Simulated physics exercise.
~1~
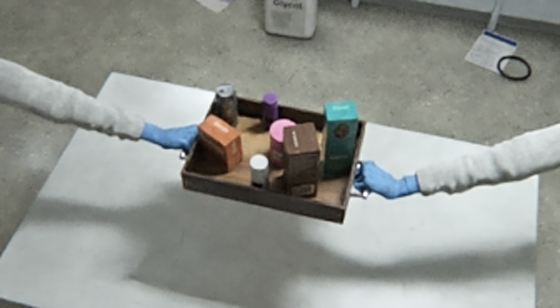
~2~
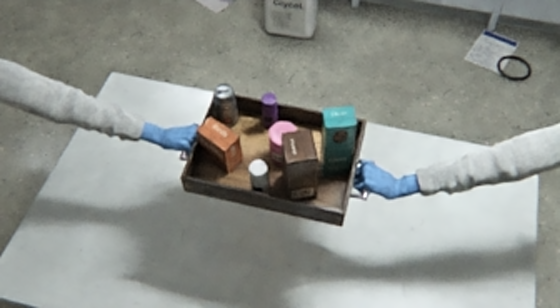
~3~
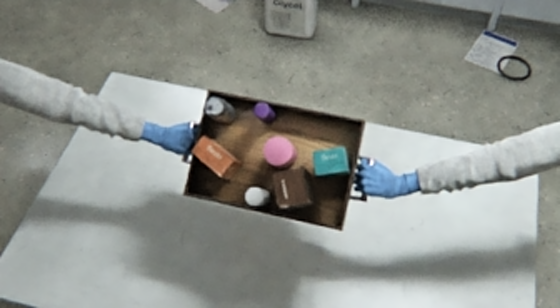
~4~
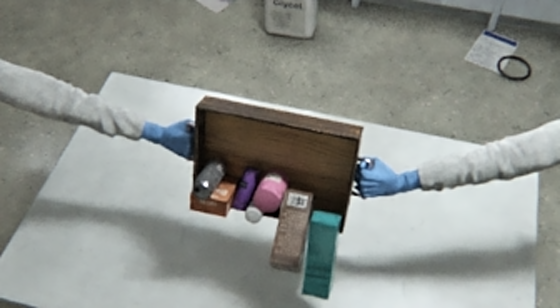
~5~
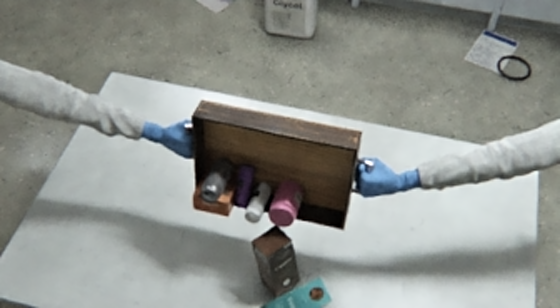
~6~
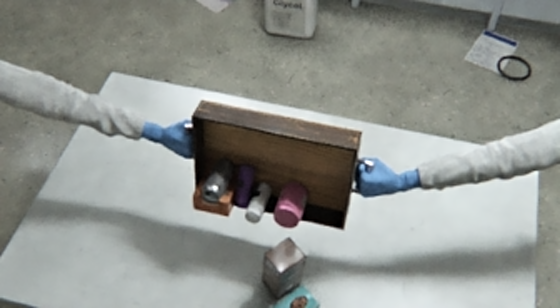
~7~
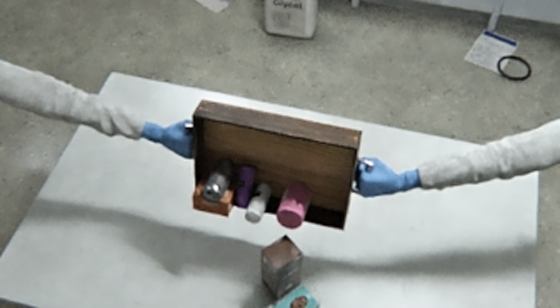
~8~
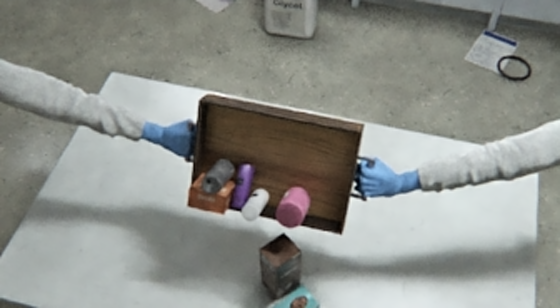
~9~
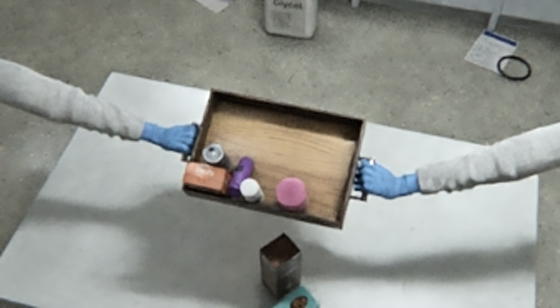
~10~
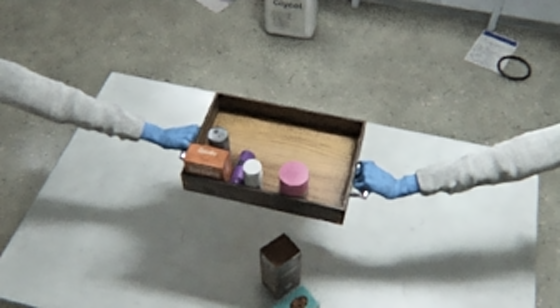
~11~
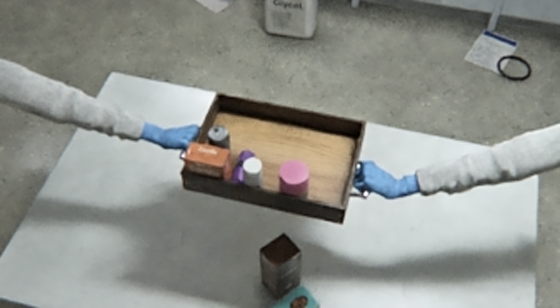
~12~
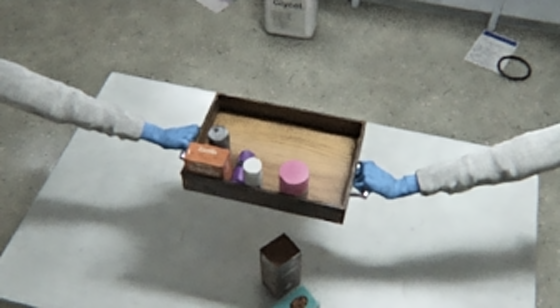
Above a white table, two blue-gloved hands tipped a wooden crate steeply towards the near side, and the brown and turquoise cartons dropped out; once it was levelled, the other items remained inside, bunched along the near edge, with the purple one toppled.
